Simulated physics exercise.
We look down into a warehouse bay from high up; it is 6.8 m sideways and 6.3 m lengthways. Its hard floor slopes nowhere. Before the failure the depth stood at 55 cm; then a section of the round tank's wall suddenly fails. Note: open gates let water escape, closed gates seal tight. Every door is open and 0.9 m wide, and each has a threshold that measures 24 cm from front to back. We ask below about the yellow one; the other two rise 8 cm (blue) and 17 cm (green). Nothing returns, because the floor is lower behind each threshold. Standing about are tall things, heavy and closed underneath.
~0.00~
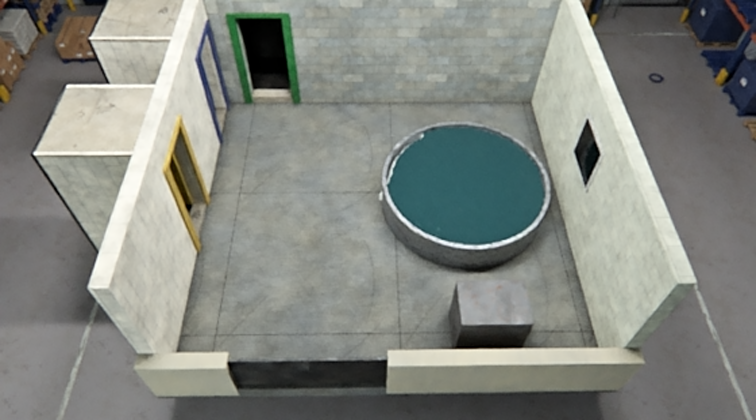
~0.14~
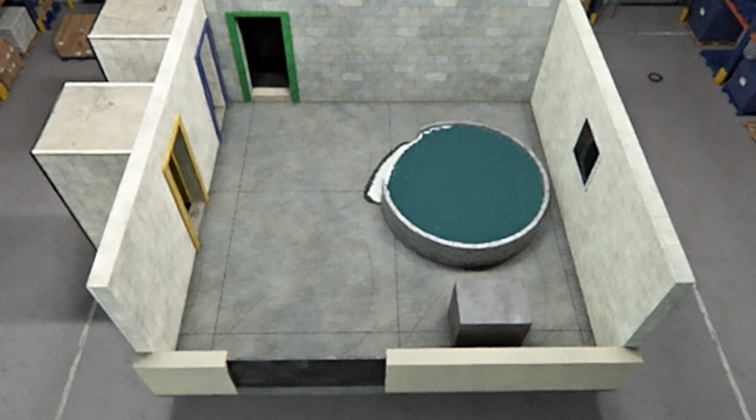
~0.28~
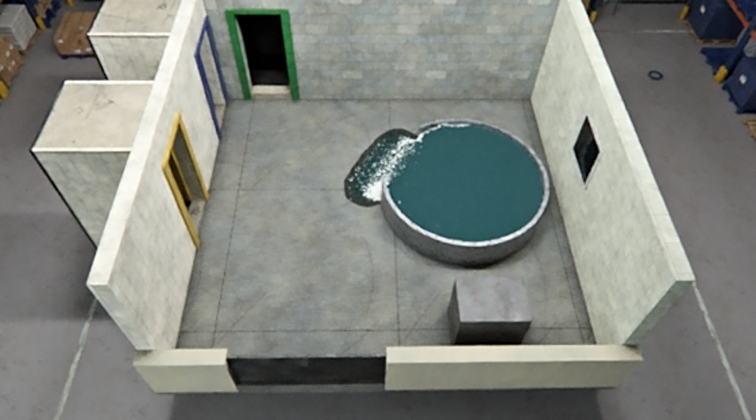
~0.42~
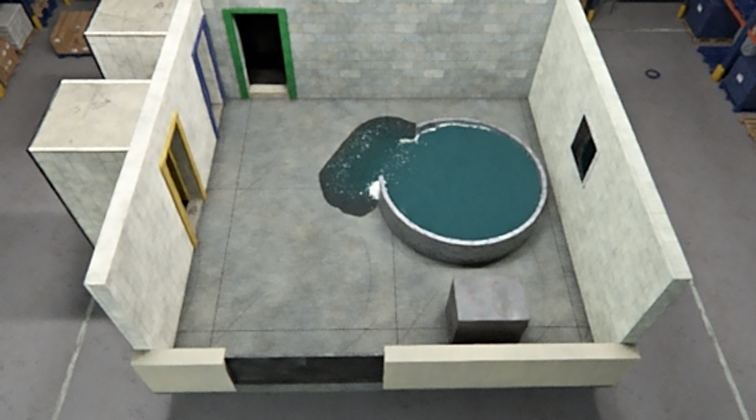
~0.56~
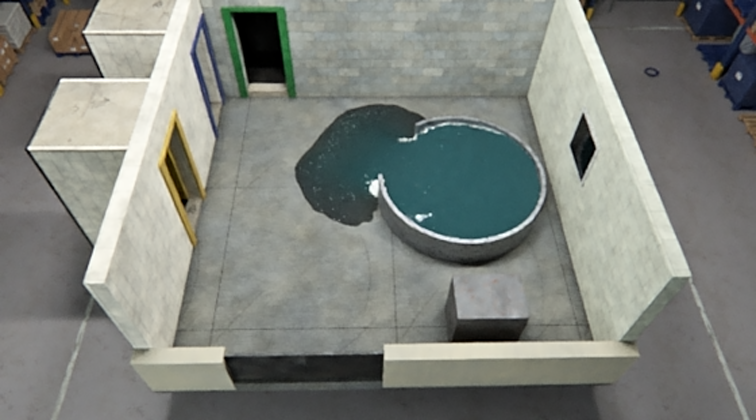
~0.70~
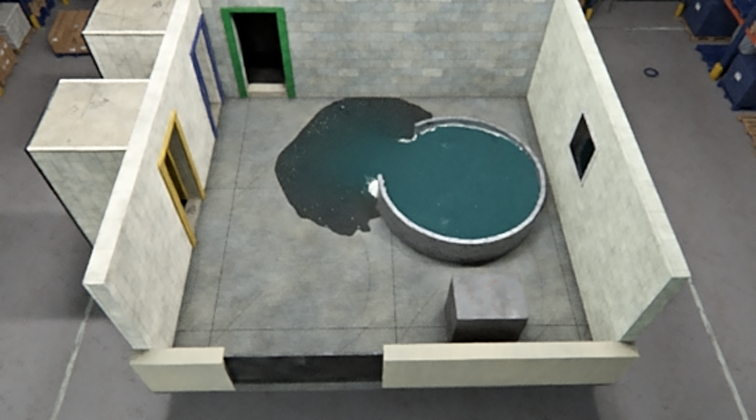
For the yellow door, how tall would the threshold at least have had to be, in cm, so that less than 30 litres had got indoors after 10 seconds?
It would need to be about 8.5 cm.
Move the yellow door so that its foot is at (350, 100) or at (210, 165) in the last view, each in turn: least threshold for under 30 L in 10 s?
About 18 cm, then about 18 cm.
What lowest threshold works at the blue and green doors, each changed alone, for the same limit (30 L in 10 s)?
About 30 cm at blue and 18 cm at green.
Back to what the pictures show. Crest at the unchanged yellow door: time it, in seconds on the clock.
About 2.6 seconds.
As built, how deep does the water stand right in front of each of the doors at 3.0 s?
In cm: Blue 34, yellow 14, green 22.
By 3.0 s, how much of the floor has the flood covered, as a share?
I'd say near 40 percent is wet.
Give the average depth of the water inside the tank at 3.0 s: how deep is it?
Around 29 cm deep on average.
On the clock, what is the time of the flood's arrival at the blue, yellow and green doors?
It arrives at the blue door at 1.4 s, the yellow door at 1.8 s and the green door at 1.2 s.
After 1.4 s water covers 35 % of the floor, deepest (30 cm) near (389, 162); it has not reached the yellow door.
After 3.0 s water covers 40 % of the floor, deepest (36 cm) near (246, 113); 14 cm at the yellow door, 2 litres in over its 11 cm threshold.
After 10.0 s water covers 95 % of the floor, deepest (14 cm) near (170, 359); 8 cm at the yellow door, 9 litres in over its 11 cm threshold.
At the yellow door as built, the water arrived by 1.9 s and peaked near 14 cm at 2.6 s.
Run again over the same 10 s with other heights there, 50 litres in over 7 cm, 18 litres over 9.5 cm. The limit of 30 litres is kept from about 8.5 cm up.
